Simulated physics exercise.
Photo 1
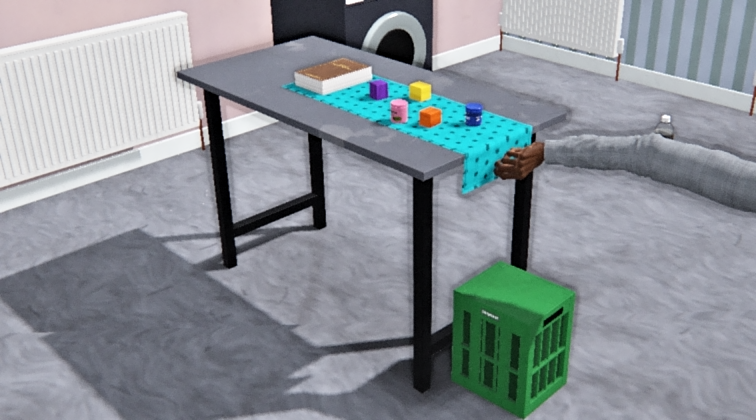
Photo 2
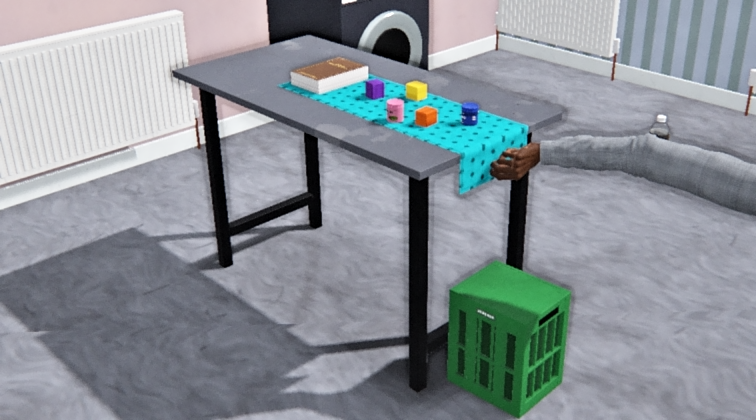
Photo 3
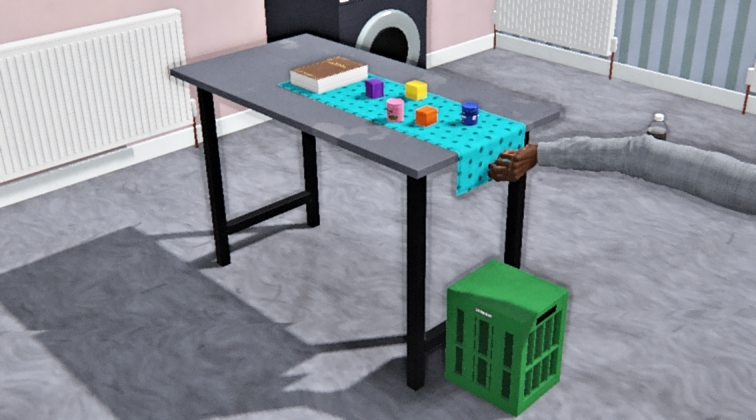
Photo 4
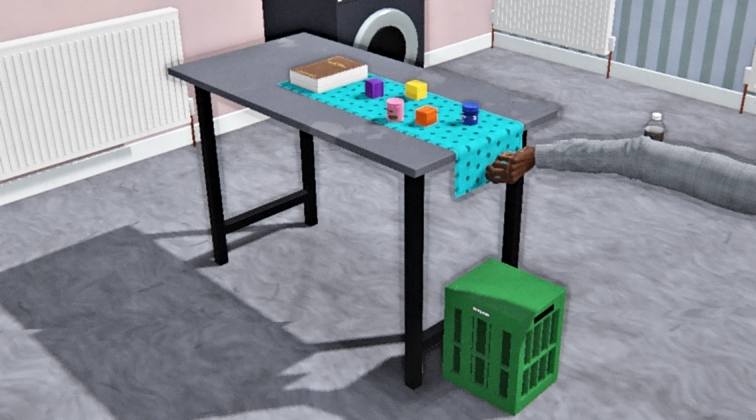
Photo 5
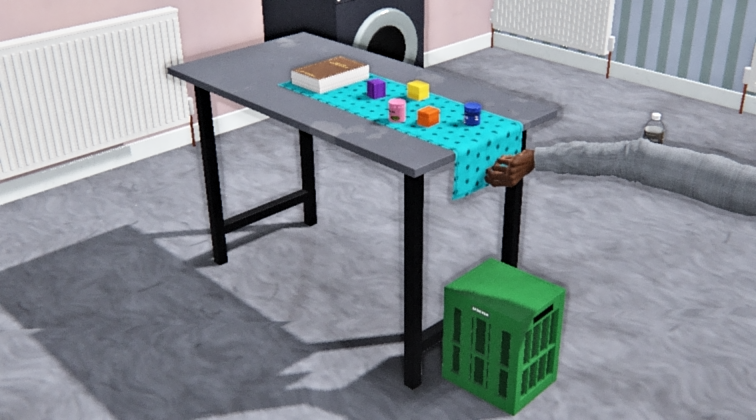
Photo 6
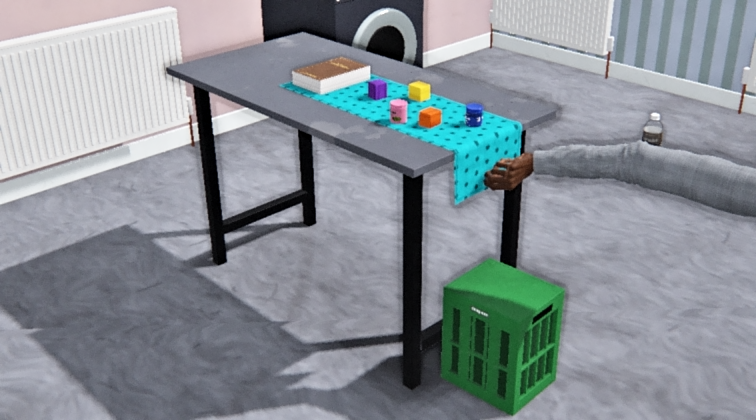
A hand in a grey sleeve grips the hanging end of a turquoise runner and draws it down very slightly, while the small colourful pots and cubes on it, beside a book on the grey table, barely shift above a green crate.
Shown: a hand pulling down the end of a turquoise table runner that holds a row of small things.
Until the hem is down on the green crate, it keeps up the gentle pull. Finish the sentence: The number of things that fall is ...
The number of things that fall is three.
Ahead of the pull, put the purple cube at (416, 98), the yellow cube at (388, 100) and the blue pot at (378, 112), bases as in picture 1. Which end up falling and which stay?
Looking at each one, the purple cube remains in position, the yellow cube remains in position and the blue pot remains in position.
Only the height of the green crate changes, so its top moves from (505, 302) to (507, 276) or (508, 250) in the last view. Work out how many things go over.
Then 2, then 1.
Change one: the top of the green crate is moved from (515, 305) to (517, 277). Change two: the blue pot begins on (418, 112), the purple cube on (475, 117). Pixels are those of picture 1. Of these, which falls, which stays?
Observed: Blue pot remains seated; purple cube departs.
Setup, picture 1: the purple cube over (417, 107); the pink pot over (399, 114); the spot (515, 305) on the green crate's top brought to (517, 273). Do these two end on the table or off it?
Observed: Purple cube remains seated; pink pot remains seated.
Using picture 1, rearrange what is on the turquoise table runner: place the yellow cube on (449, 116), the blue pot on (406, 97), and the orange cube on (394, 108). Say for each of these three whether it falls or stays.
The yellow cube is off the top, the blue pot is still on top and the orange cube is still on top.
A little later, hem near (486, 239); blue pot gone.
Next, hem near (486, 269); blue pot and orange cube gone.
When it is over, hem on the crate; blue pot, orange cube and pink pot gone. The table loses three.
